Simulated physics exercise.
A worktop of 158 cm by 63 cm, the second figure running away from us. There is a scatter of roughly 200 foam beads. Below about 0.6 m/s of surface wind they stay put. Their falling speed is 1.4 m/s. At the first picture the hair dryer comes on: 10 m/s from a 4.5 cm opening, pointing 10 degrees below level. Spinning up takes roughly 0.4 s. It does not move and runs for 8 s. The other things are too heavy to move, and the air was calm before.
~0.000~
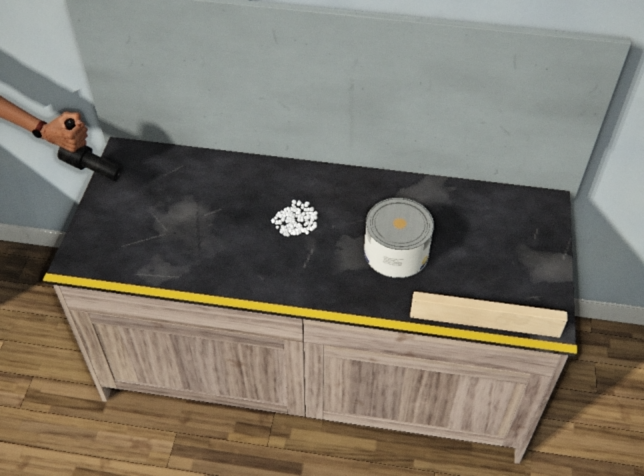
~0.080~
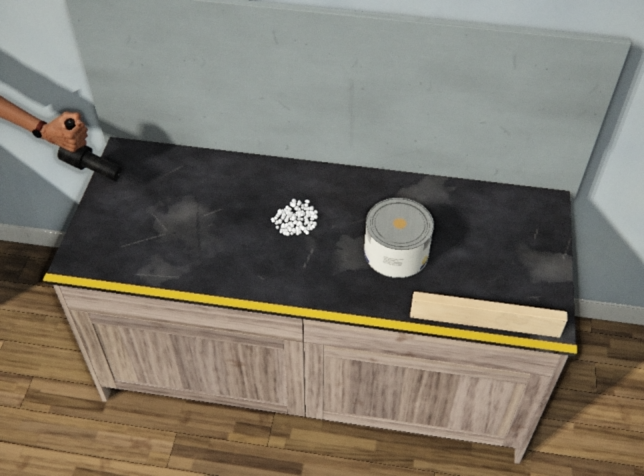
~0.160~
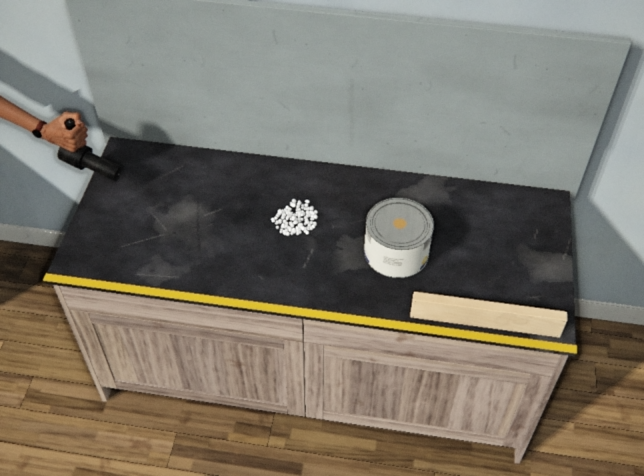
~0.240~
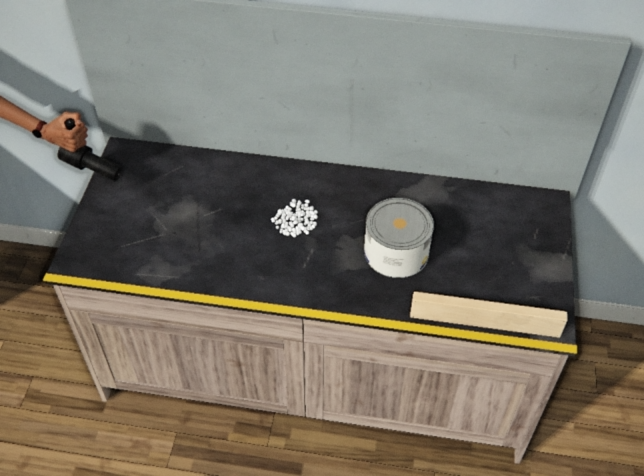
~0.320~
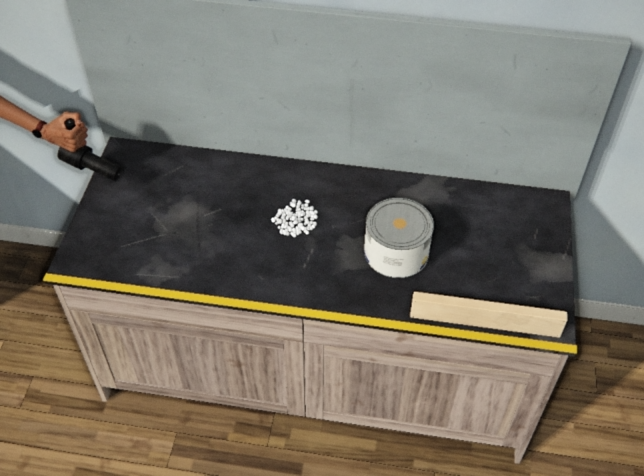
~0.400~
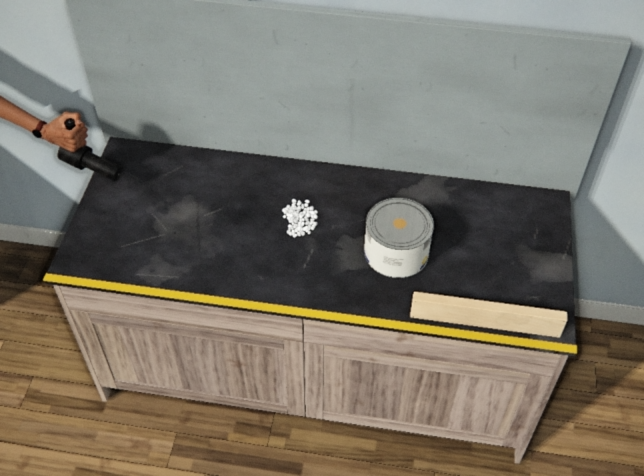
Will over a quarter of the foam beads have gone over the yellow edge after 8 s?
Answer: No.
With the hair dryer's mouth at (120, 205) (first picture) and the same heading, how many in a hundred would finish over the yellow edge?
In that case some 0 per cent.
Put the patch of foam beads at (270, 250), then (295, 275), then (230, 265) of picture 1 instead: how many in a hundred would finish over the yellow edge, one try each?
In that order: 70 %, 90 %, 100 %.
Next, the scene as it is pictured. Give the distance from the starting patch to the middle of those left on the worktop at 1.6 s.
About 55 cm.
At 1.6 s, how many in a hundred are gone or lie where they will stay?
Some 1 per cent.
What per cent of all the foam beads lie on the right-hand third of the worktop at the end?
About 10 %.
After 1.6 s, 99 % are on the move or not yet settled, 0 % are over the yellow edge; the middle of those still in play is near (454, 192).
After 2.6 s, 64 % are on the move or not yet settled, 0 % are over the yellow edge; the middle of those still in play is near (504, 183).
After 4.4 s, 14 % are on the move or not yet settled, 0 % are over the yellow edge.
After 8.0 s, at the end, 0 % are over the yellow edge.
